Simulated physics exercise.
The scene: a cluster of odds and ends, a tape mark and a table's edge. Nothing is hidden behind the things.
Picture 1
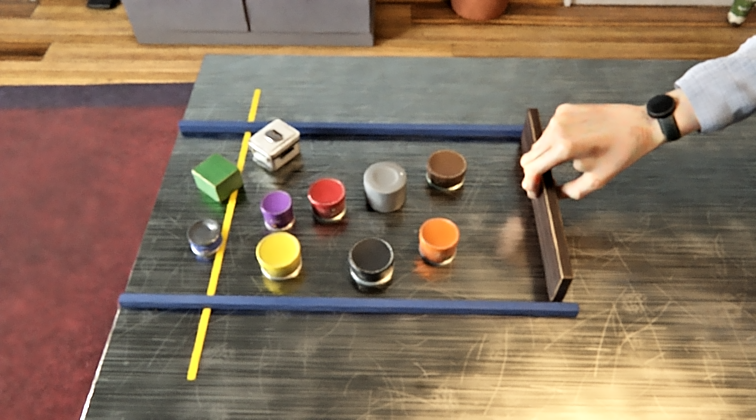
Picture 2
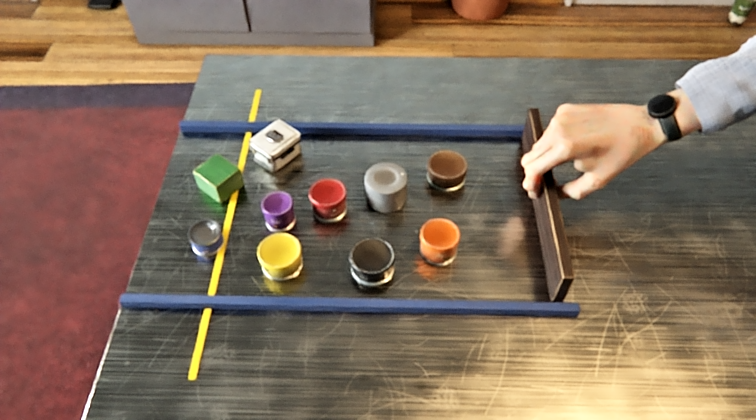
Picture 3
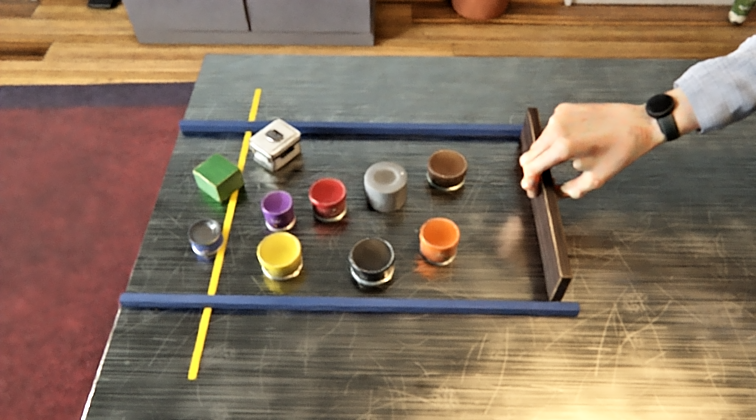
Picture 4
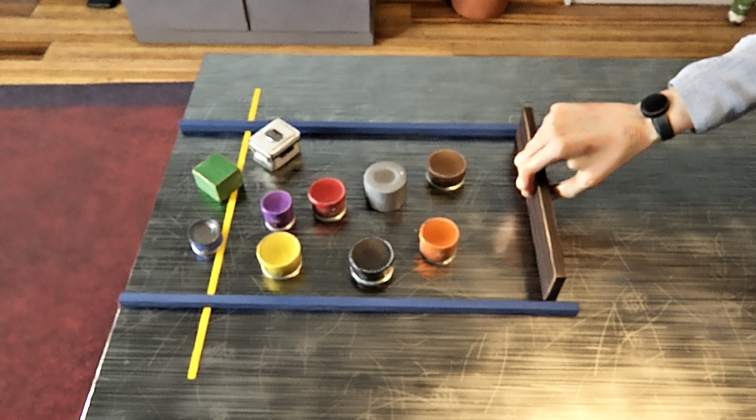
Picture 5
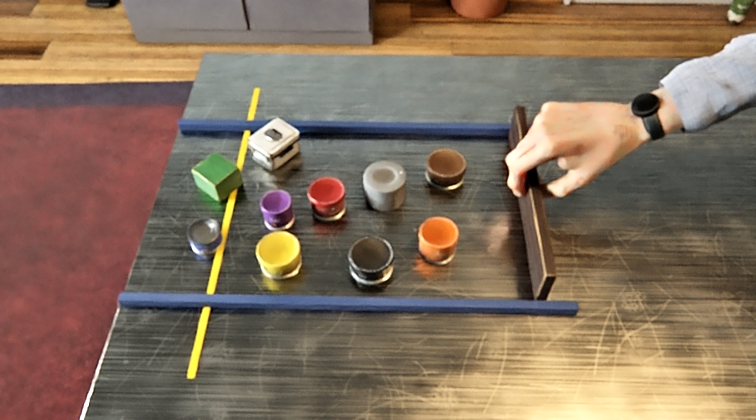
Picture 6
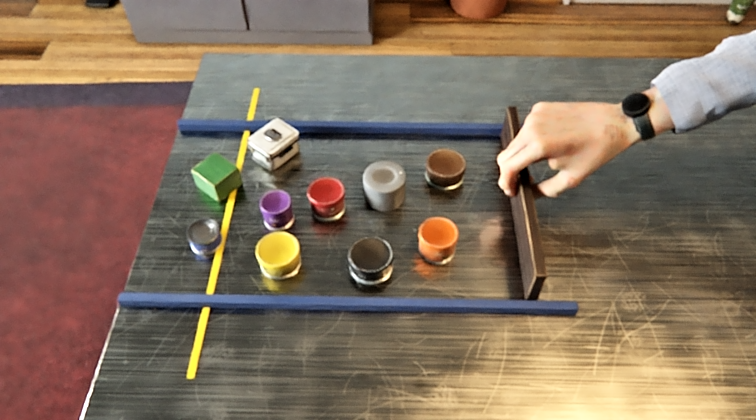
A hand holding a dark board upright, then sliding it slightly left between blue rails toward colourful pots, a white case and green block.
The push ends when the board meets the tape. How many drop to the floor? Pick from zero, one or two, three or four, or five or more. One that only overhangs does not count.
Outcome: The number that fall off is one or two.
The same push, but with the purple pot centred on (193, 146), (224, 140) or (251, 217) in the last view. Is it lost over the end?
In turn it survives; holds on; is kept.
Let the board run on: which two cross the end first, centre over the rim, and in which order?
They are the blue pot, the purple pot.
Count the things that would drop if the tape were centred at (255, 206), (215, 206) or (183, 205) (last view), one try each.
It would be 0, 2 and 6.
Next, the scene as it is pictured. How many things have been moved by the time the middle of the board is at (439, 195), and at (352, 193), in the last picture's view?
The counts are 2 and 6.
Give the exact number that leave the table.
Exactly 1.
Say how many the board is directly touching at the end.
4 of them.
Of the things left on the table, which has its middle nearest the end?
That is the purple pot.
Soon after, none off yet; green block at rest near (217, 177); blue pot at rest near (205, 236); white case at rest near (275, 145).
Then, none off yet; green block moving near (214, 176); blue pot moved about its own width near (174, 243); white case moved about its own width near (241, 139).
By the end, the number that fall off is one or two; fallen, blue pot.
